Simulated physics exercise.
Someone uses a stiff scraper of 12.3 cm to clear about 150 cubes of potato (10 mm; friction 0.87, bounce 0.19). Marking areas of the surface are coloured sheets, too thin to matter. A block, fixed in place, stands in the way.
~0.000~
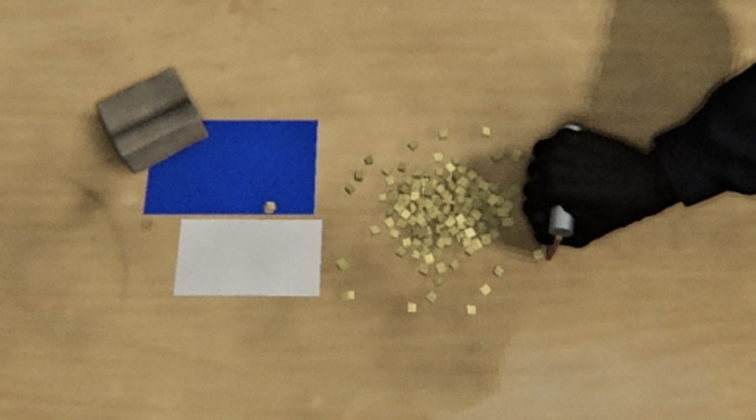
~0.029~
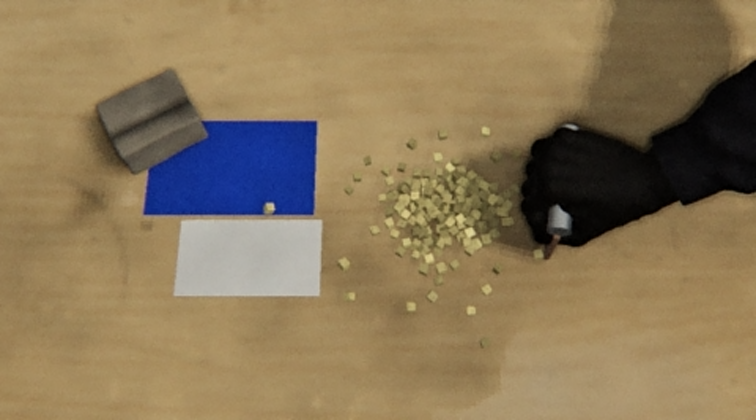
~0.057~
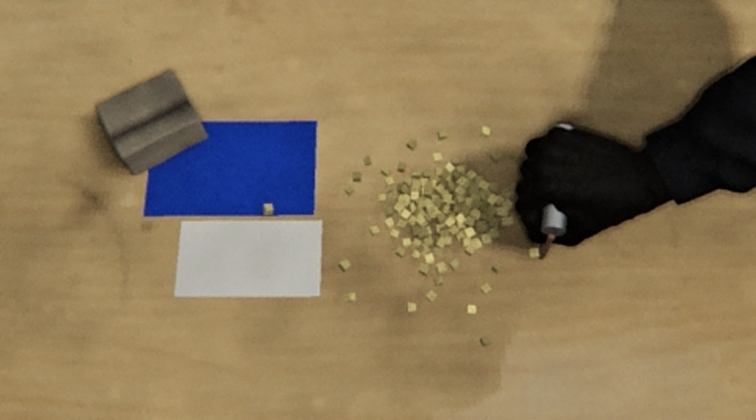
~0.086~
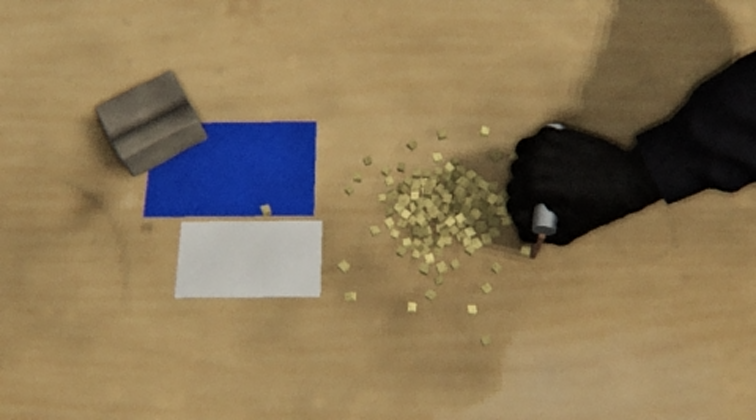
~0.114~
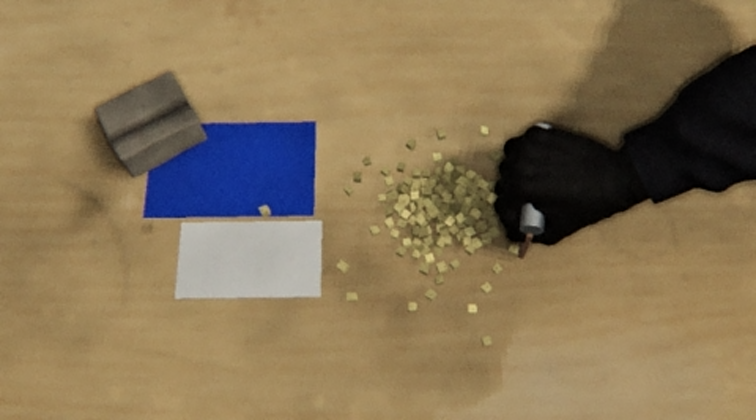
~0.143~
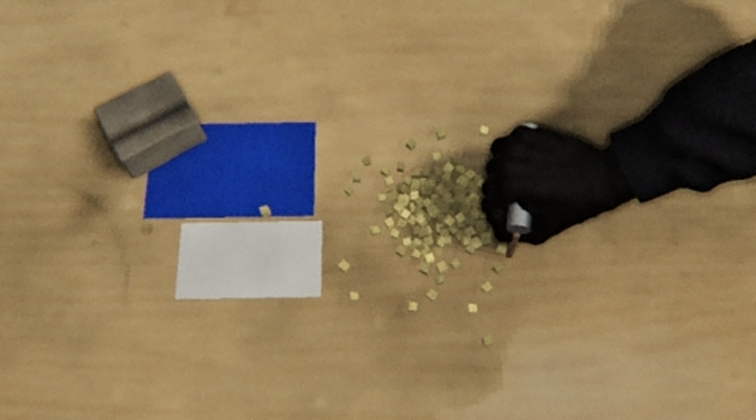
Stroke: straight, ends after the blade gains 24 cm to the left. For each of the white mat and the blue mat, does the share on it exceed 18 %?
Outcome: White mat: Threshold passed; blue mat: Threshold passed.
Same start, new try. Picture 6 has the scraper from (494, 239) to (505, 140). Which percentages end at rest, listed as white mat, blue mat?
The white mat ends with 25 per cent and the blue mat with 30 per cent.
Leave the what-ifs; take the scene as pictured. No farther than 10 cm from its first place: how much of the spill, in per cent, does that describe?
30 per cent, about.
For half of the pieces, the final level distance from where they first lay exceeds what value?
That comes to about 16 cm.
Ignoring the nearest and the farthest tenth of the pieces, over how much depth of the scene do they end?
I'd put it at close to 18 cm, front to back.
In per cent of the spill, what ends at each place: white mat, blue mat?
Result: White mat = 25; blue mat = 30.
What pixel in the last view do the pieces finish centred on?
About (311, 206).
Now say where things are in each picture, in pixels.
Scraper from (557, 240) to (568, 140); moved 0.0 cm; 0 pieces shifted; middle of the spill at (447, 198); white mat at (249, 257); blue mat at (232, 166); block at (147, 110), in the first frame.
Scraper from (555, 239) to (565, 140); moved 0.2 cm; 0 pieces shifted; middle of the spill at (447, 198), in the second frame.
Scraper from (550, 239) to (560, 139); moved 0.7 cm; 1 pieces shifted; middle of the spill at (447, 198), in the third frame.
Scraper from (541, 238) to (551, 139); moved 1.7 cm; 6 pieces shifted; middle of the spill at (446, 198), in the fourth frame.
Scraper from (528, 238) to (539, 138); moved 2.9 cm; 7 pieces shifted; middle of the spill at (446, 198), in the fifth frame.
Scraper from (516, 237) to (526, 138); moved 4.2 cm; 11 pieces shifted; middle of the spill at (446, 197); white mat at (250, 259); blue mat at (231, 169); block at (145, 114). Its speed is about 0.46 m/s, in the sixth frame.
Then, at 0.39 s, scraper 15 cm from its start, spill 17 cm wide; off the mats 100 %.
Then, at 0.63 s, scraper 24 cm from its start, spill 19 cm wide; white mat 25 %, blue mat 30 %, off the mats 50 %.
Then, at 0.84 s, scraper 24 cm from its start, spill 20 cm wide; white mat 25 %, blue mat 30 %, off the mats 50 %.
In the end, at 1.4 s, white mat 25 %, blue mat 30 %, off the mats 50 %.
